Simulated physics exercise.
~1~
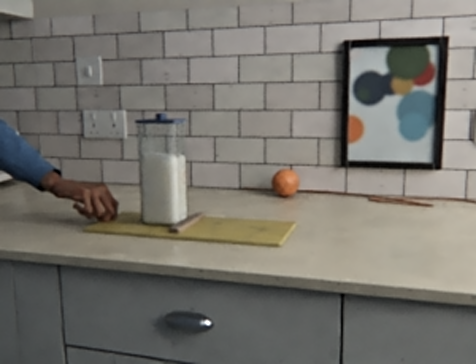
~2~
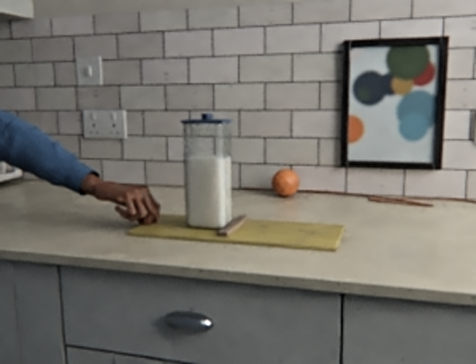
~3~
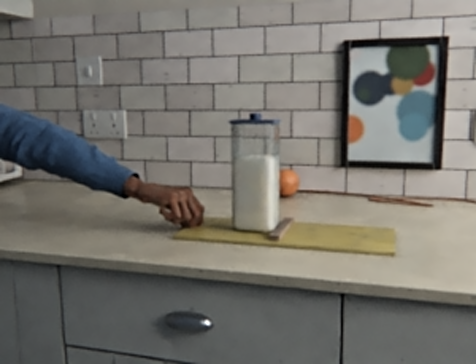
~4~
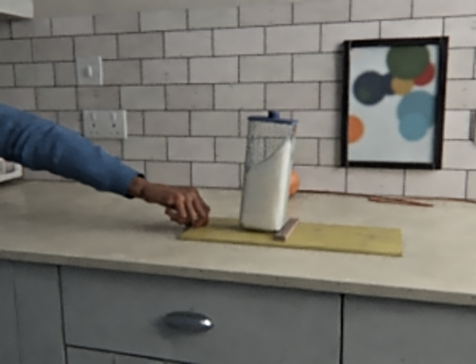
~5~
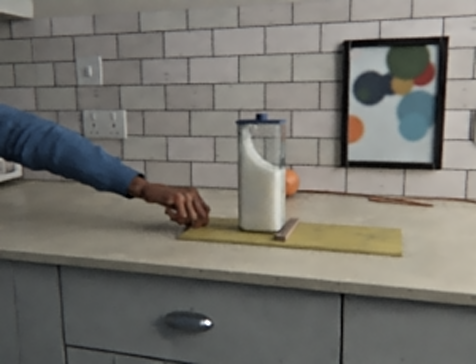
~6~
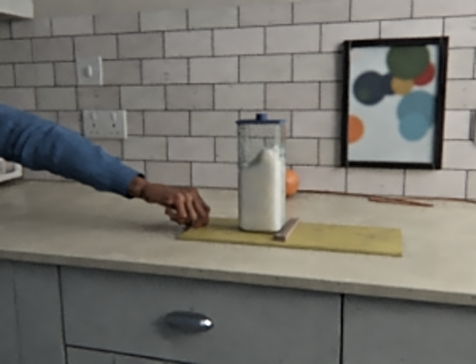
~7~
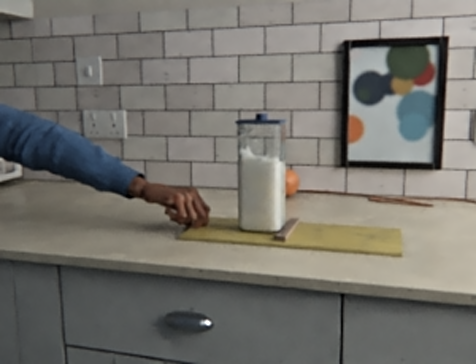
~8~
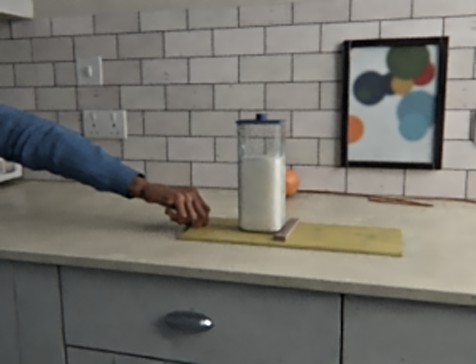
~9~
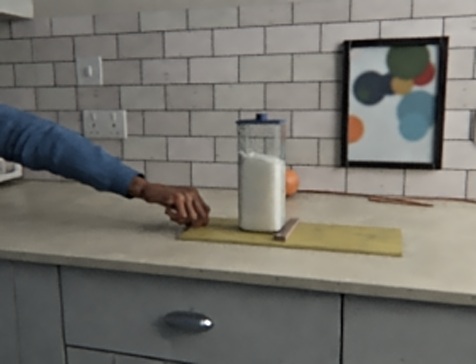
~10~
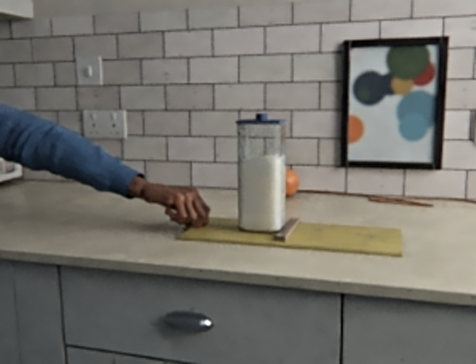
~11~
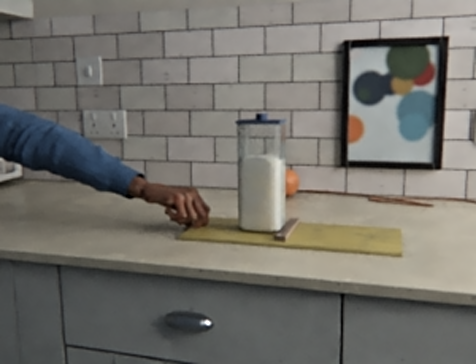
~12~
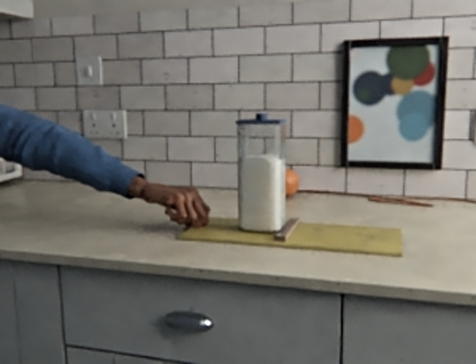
A hand slides a board rightward and stops; the milk canister tips, then settles upright.
